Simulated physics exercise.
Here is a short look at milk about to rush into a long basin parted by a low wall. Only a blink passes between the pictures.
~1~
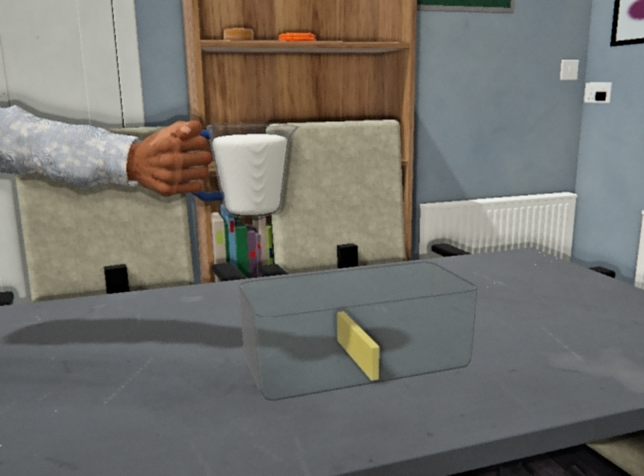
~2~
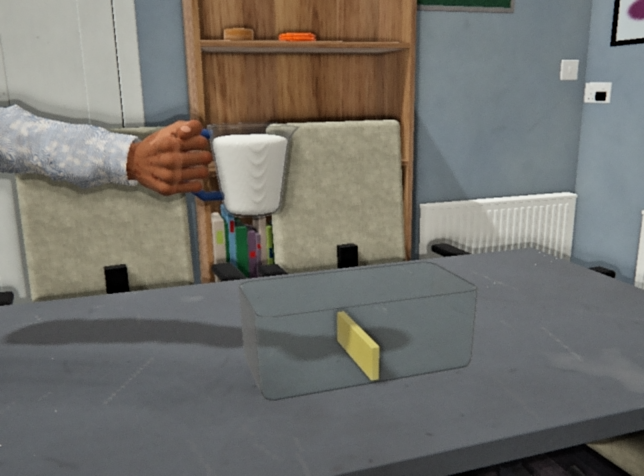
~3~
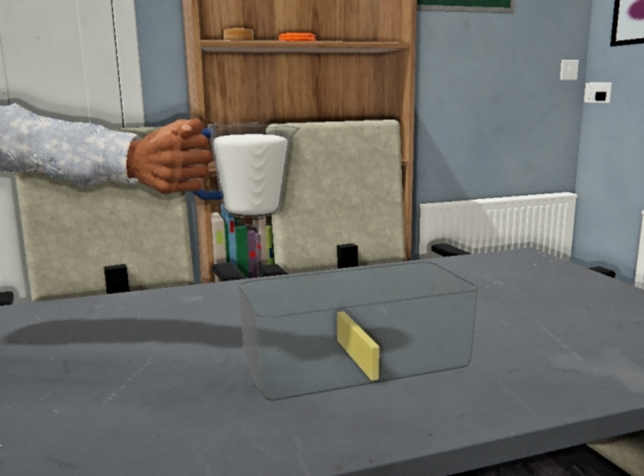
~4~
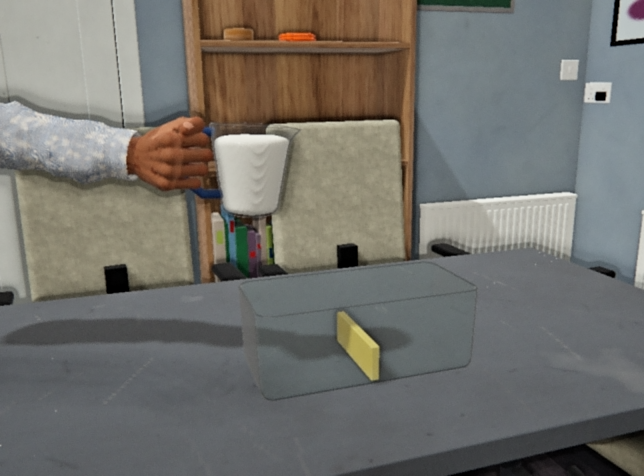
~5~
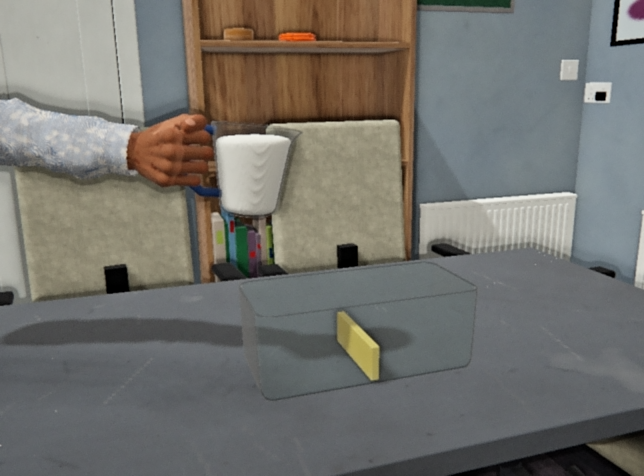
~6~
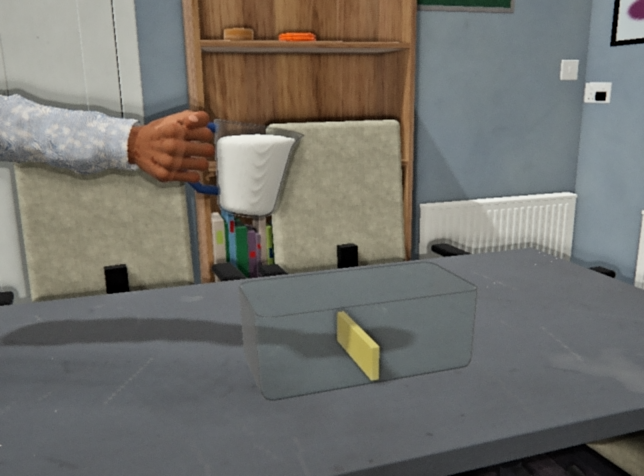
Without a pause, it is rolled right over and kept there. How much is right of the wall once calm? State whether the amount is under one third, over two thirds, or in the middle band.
Sits mid-range.
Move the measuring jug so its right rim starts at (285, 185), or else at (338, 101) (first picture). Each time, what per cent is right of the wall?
First try: About 0 %; second try: About 95 %.
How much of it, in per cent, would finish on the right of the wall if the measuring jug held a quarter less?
The share comes to some 35 parts in a hundred.
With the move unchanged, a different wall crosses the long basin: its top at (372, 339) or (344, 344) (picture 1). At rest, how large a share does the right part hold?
Estimated: 15 % first, 80 % second.
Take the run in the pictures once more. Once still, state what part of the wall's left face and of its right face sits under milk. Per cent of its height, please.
On the left 20 %, on the right 30 %.
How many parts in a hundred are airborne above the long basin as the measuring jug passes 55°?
Estimated at 15 per cent or so.
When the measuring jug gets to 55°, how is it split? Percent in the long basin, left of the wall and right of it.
The left part holds 0 percent and the right part 0 percent.
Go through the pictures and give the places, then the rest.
The first frame shows tilt 0°; pouring edge (299, 125); surface from (212, 140) to (285, 137); the long basin's rim runs from (247, 300) to (454, 275); the wall's top is at (357, 329).
The second frame shows tilt 0°; pouring edge (299, 126); surface from (212, 139) to (286, 137).
The third frame shows tilt 2°; pouring edge (300, 127); surface from (213, 140) to (286, 138).
The fourth frame shows tilt 3°; pouring edge (301, 128); surface from (214, 140) to (287, 138).
The fifth frame shows tilt 6°; pouring edge (303, 131); surface from (216, 140) to (289, 139).
The sixth frame shows tilt 9°; pouring edge (304, 134); surface from (217, 141) to (292, 138).
A moment on, the measuring jug is tipped part way and 80 per cent is still to pour, 1 is left of the wall and 2 right of it.
Next, the measuring jug is tipped on its side and 30 per cent is still to pour, 9 is left of the wall and 40 right of it.
Then the measuring jug is tipped on its side and 1 per cent is still to pour, 40 is left of the wall and 54 right of it.
Later the measuring jug is tipped on its side and 0 per cent is still to pour, 44 is left of the wall and 55 right of it.
Finally, 44 per cent lies left of the wall, 55 right of it and 1 outside.
